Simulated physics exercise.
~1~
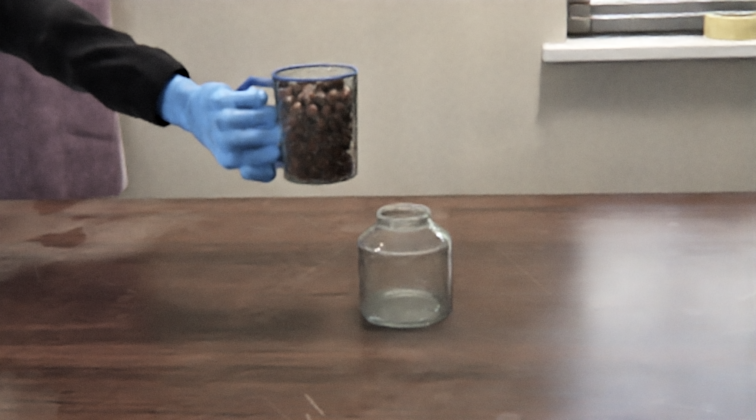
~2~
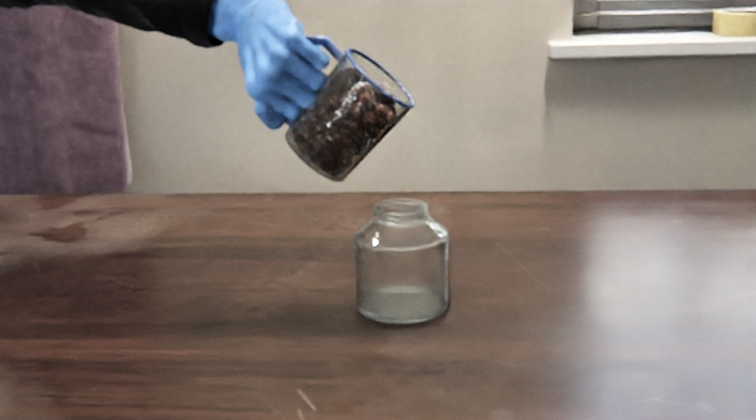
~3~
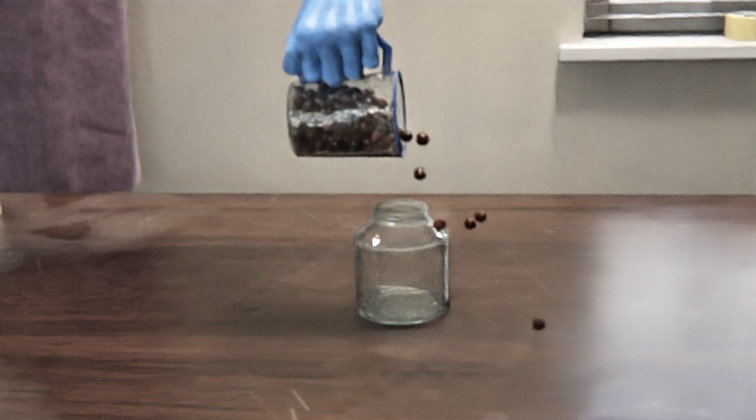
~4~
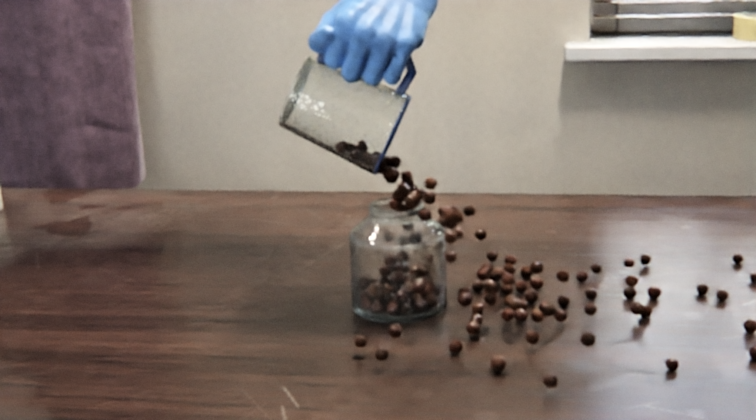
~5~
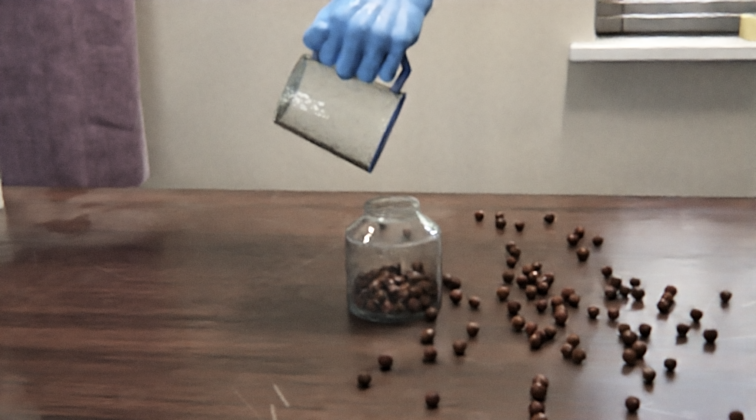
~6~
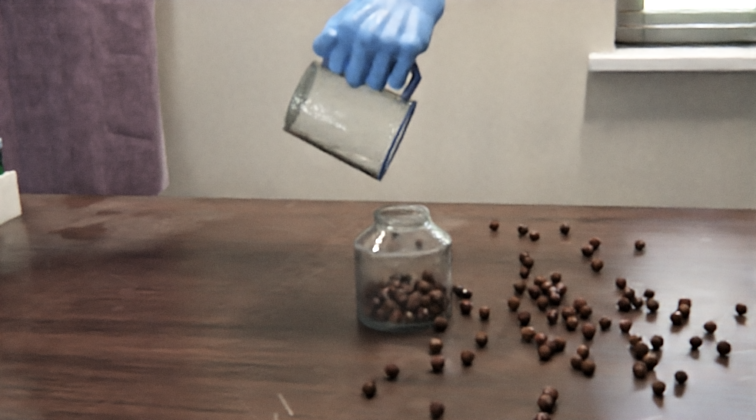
A dark wooden table stands before a pale wall, seen from the front, with a purple cloth hanging at left and a windowsill at upper right. A blue-gloved hand in a black sleeve holds a clear, blue-rimmed cup full of round brown chocolate balls above an open glass jar. The hand moves right and tips the cup until the first balls drop. As it tilts further, the balls pour out, some into the jar and many scattering across the table to the right. Finally the cup hangs tilted and empty, the jar partly filled, with most balls spilt, while the view drifts slightly.
